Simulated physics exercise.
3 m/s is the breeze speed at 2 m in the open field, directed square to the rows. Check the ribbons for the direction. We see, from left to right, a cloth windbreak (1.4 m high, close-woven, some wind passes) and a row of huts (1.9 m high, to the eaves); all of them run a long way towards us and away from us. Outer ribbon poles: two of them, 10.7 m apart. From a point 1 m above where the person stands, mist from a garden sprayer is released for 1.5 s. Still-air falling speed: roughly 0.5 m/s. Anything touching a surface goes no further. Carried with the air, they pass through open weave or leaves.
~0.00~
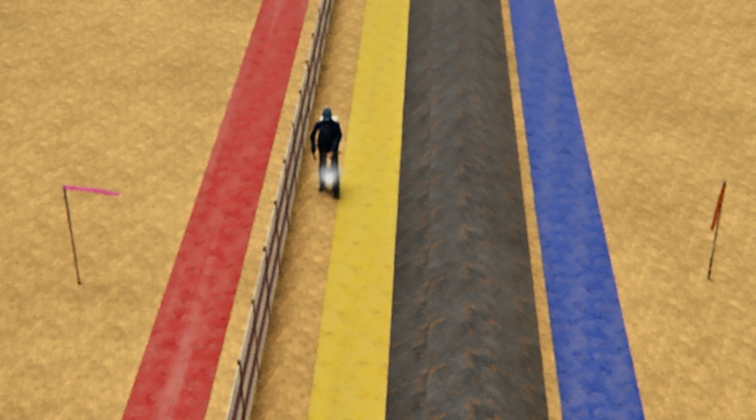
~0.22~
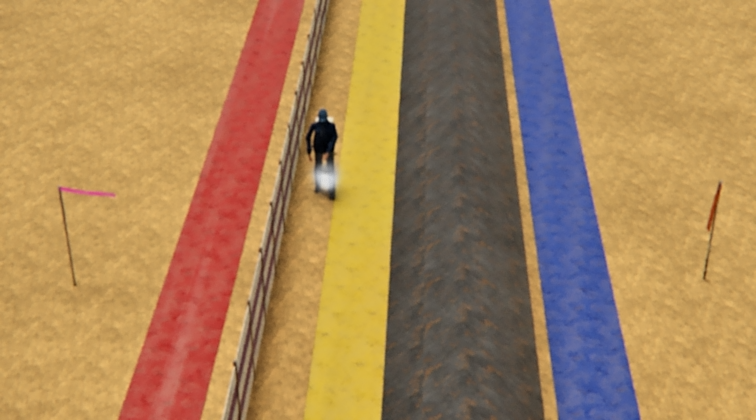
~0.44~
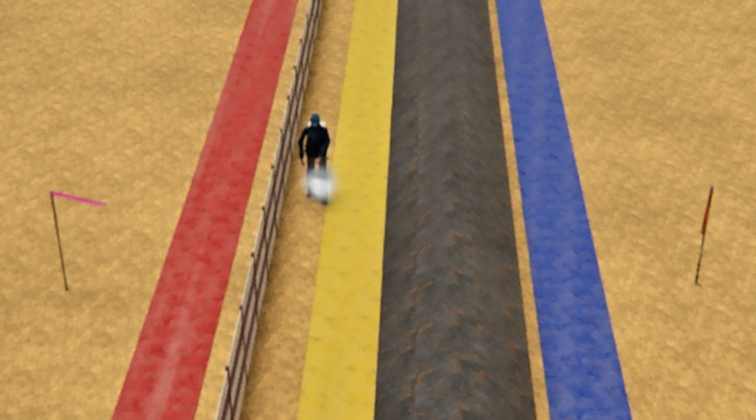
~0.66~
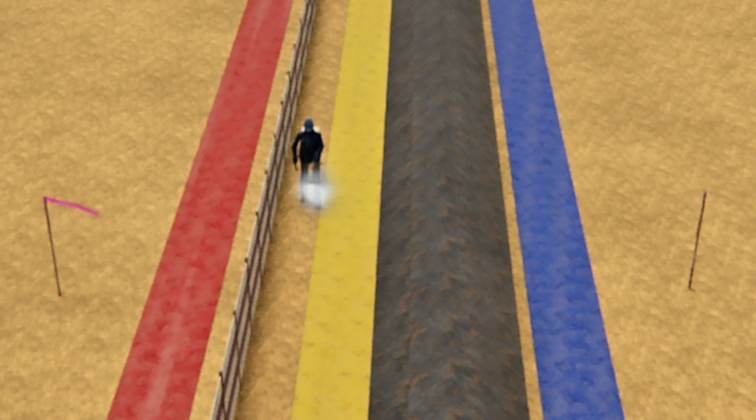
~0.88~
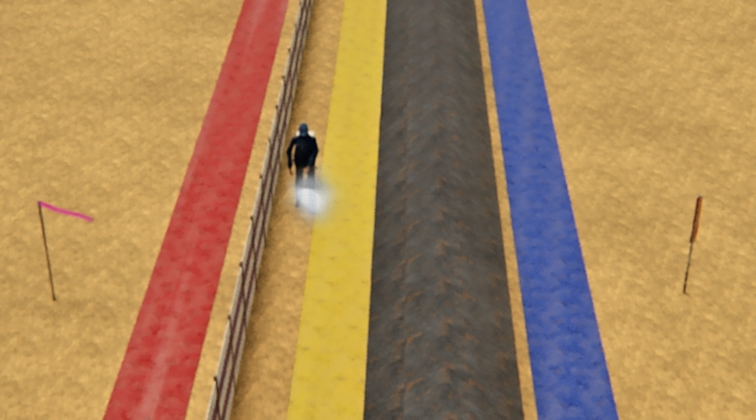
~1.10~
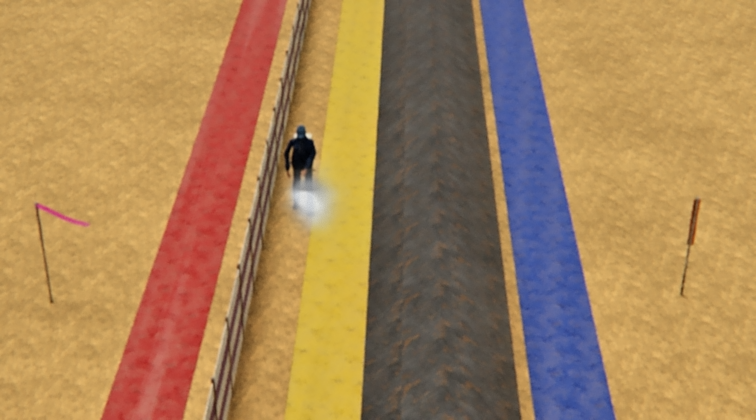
A person in dark clothes stood between a long fence and a yellow strip while a small puff of white mist beside their legs spread wider, and a pink ribbon fluttered on the left.
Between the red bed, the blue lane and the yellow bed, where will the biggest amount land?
I would say on the yellow one.
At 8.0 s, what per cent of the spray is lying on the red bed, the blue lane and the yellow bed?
Roughly 0 per cent red, 0 per cent blue and 85 per cent yellow.
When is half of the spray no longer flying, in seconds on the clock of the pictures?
Roughly at 3.6 s.
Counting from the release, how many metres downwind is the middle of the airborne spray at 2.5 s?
Roughly 0.5 m.
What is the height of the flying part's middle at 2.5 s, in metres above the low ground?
The middle sits roughly 0.6 m above the low ground.
After 2.5 s, 0 % lies on the blue lane, 16 % on the yellow bed and 0 % on the red bed; 16 % has touched down or left; the middle of what still flies is 0.6 m above the low ground, near (324, 210).
After 4.0 s, 0 % lies on the blue lane, 55 % on the yellow bed and 0 % on the red bed; 58 % has touched down or left; the middle of what still flies is 0.5 m above the low ground, near (340, 213).
After 8.0 s, 0 % lies on the blue lane, 86 % on the yellow bed and 0 % on the red bed; 92 % has touched down or left.
After 20.0 s, 0 % lies on the blue lane, 91 % on the yellow bed and 0 % on the red bed; 99 % has touched down or left.
After 45.0 s, 0 % lies on the blue lane, 91 % on the yellow bed and 0 % on the red bed; 100 % has touched down or left.
